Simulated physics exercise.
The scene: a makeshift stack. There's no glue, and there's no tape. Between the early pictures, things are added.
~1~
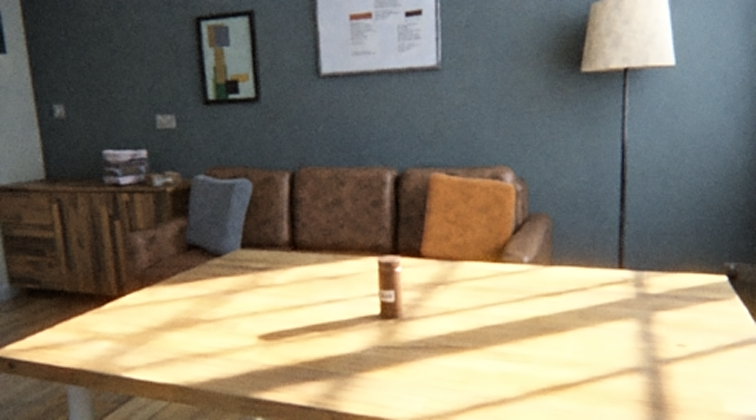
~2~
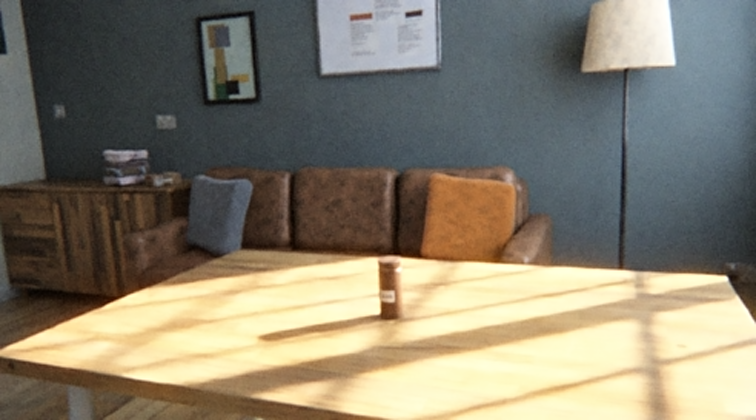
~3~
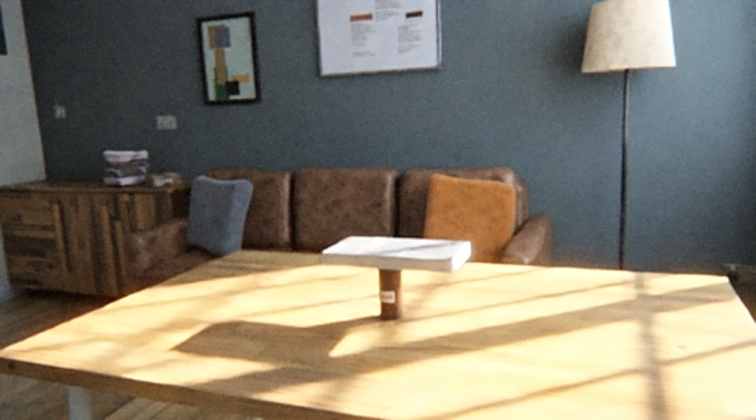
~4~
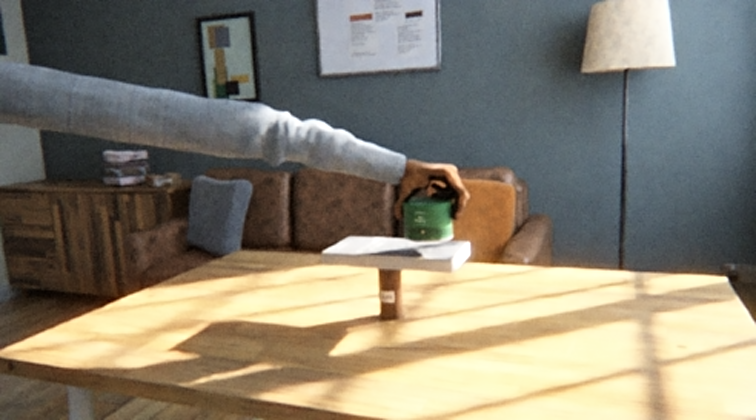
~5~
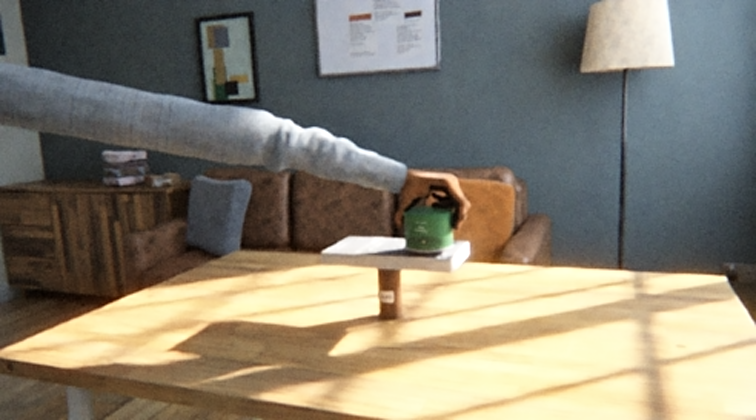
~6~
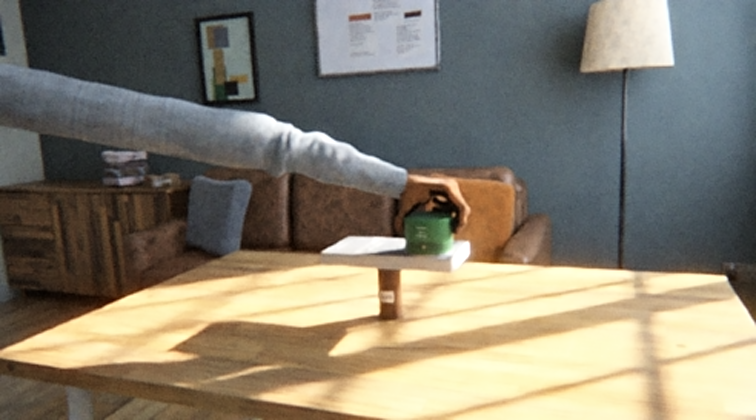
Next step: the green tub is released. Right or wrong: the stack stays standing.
Wrong, it topples.
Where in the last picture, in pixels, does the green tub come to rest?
It finishes at about (459, 308).
Then, 0.40 s past the last view, green tub now fallen; grey book rocked 64° from its first pose.
Then, 0.90 s past the last view, grey book rocked 51° from its first pose; brown shaker rocked 28° from its first pose.
Then, 1.10 s past the last view, brown shaker and grey book now fallen.
Finally, fallen, brown shaker, grey book and green tub. Final places as the last picture's camera would see them, green tub near (459, 308). The stack loses its balance.
